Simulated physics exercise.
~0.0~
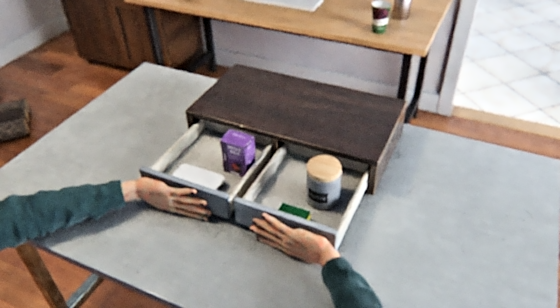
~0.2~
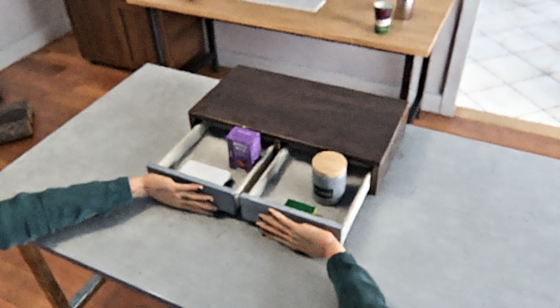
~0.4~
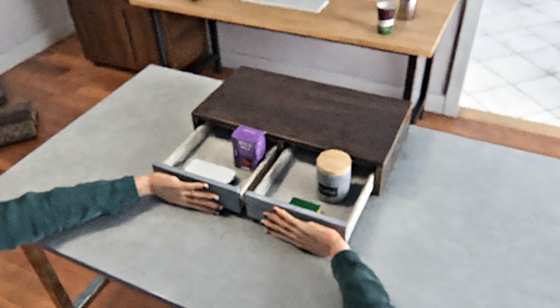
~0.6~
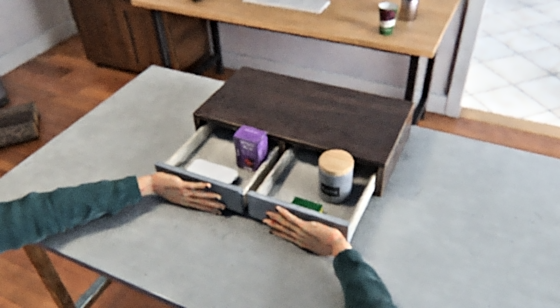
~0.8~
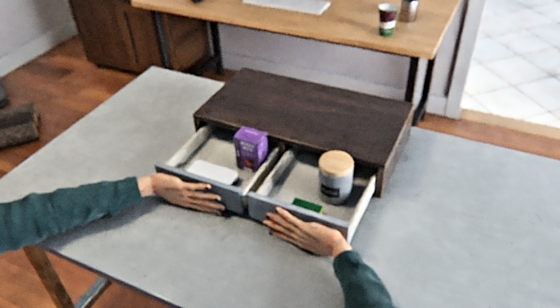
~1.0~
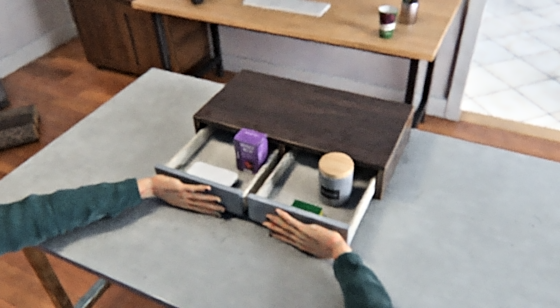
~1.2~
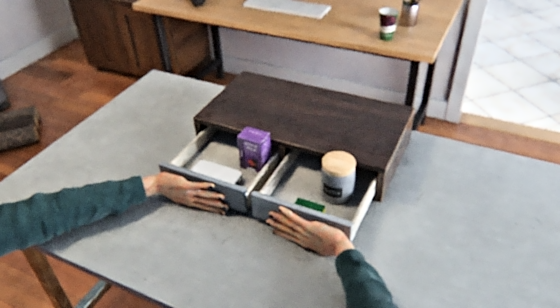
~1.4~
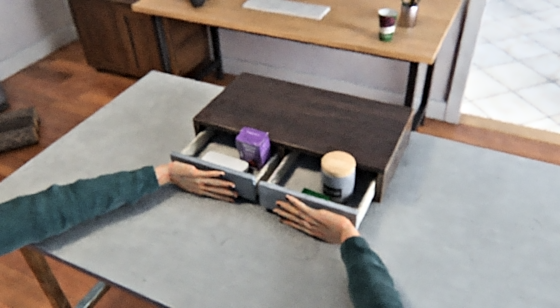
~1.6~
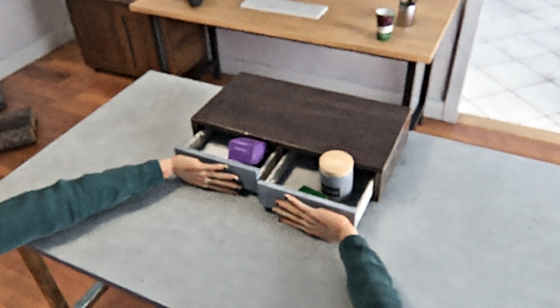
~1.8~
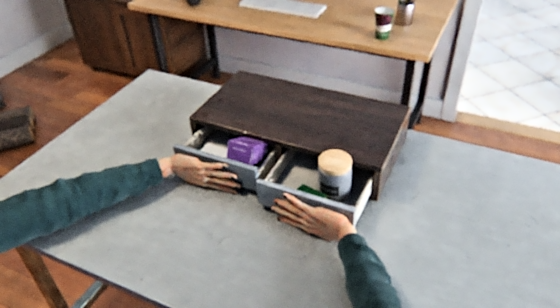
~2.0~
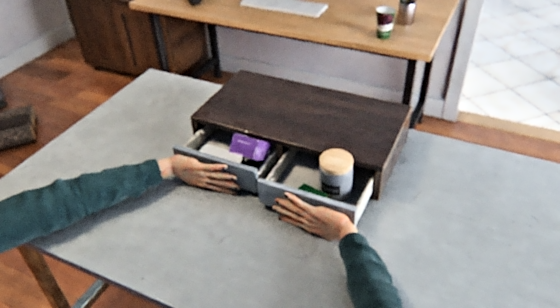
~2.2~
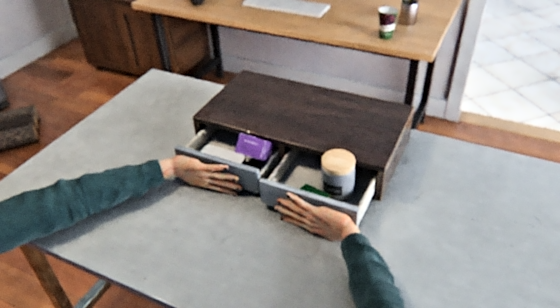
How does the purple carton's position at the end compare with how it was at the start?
The purple carton stands upright in the left drawer at the start, but it is leaning at the end.
